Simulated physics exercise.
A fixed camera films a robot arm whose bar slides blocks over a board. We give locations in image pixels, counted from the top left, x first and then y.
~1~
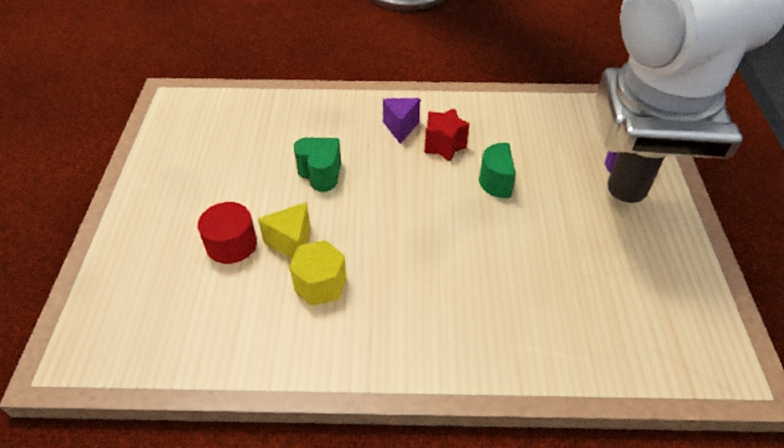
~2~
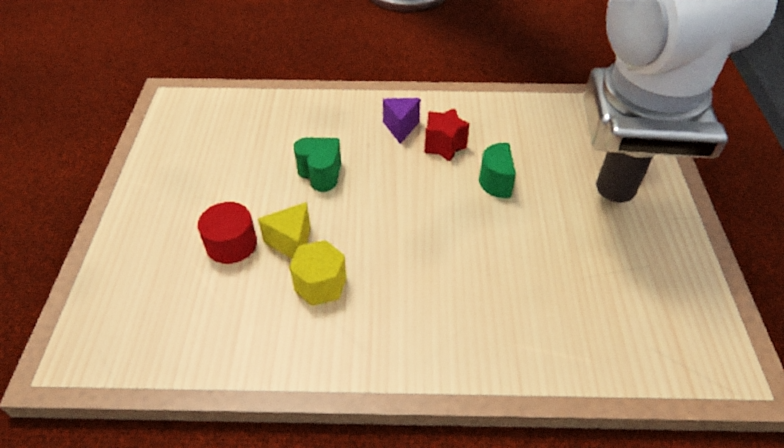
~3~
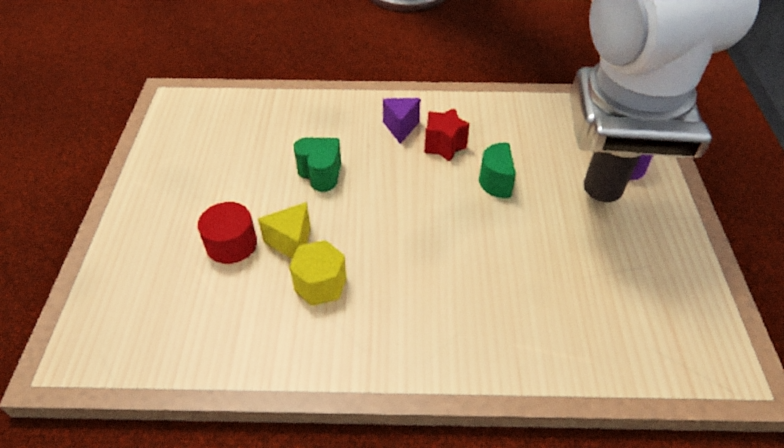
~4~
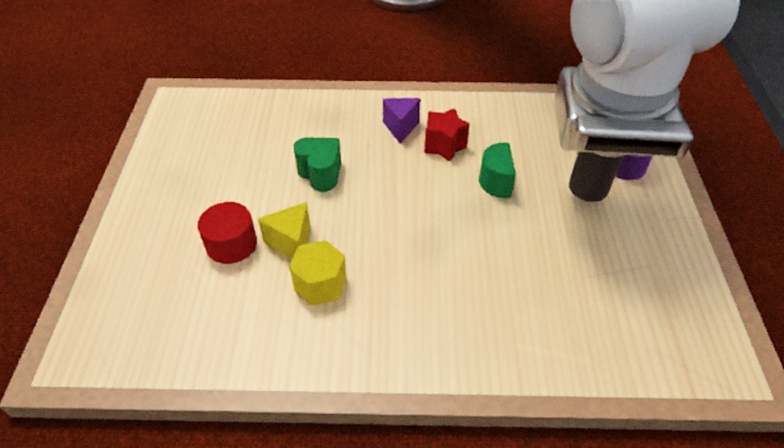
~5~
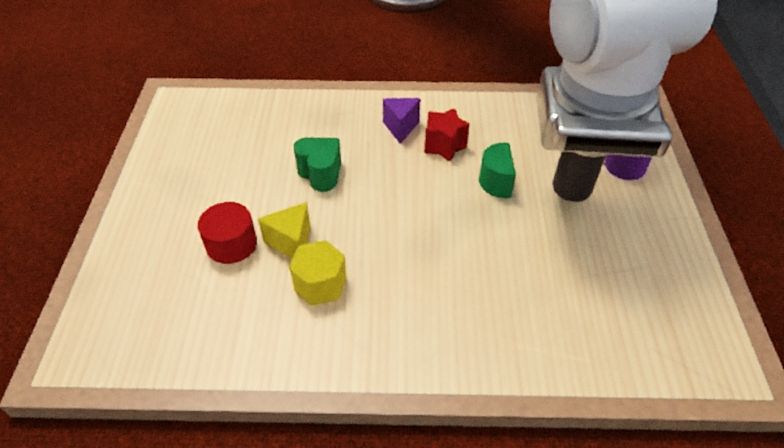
Robot arm with a dark cylindrical tip sliding slightly left over a wooden board, while the scattered coloured blocks stay still.
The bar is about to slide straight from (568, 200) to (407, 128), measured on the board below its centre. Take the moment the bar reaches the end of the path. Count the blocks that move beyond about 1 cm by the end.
That push would leave three or more blocks displaced by more than about 1 cm.
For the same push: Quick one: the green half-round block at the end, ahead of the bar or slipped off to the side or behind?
Looking at the end of the path, the green half-round block has slipped free of the bar.
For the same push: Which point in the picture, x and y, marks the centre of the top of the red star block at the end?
Around pixel (382, 90).
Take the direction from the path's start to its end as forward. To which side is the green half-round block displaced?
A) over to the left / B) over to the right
A
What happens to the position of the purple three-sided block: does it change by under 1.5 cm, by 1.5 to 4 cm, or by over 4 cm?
Its displacement is above 4 cm.
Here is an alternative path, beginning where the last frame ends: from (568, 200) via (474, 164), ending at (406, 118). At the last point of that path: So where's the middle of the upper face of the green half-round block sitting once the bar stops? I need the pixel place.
The answer is (436, 146).
On the path given first. One third of the way, bar at (512, 163); green half-round block at (482, 154), turned 15° anticlockwise.
Two thirds of the way, bar at (458, 139); purple three-sided block at (397, 103); red star block at (429, 113); green half-round block at (457, 152), turned 50° anticlockwise.
At the end, bar at (407, 116); purple three-sided block at (352, 84), turned 25° anticlockwise; red star block at (382, 90); green half-round block at (457, 152), turned 50° anticlockwise; purple cylinder in place.
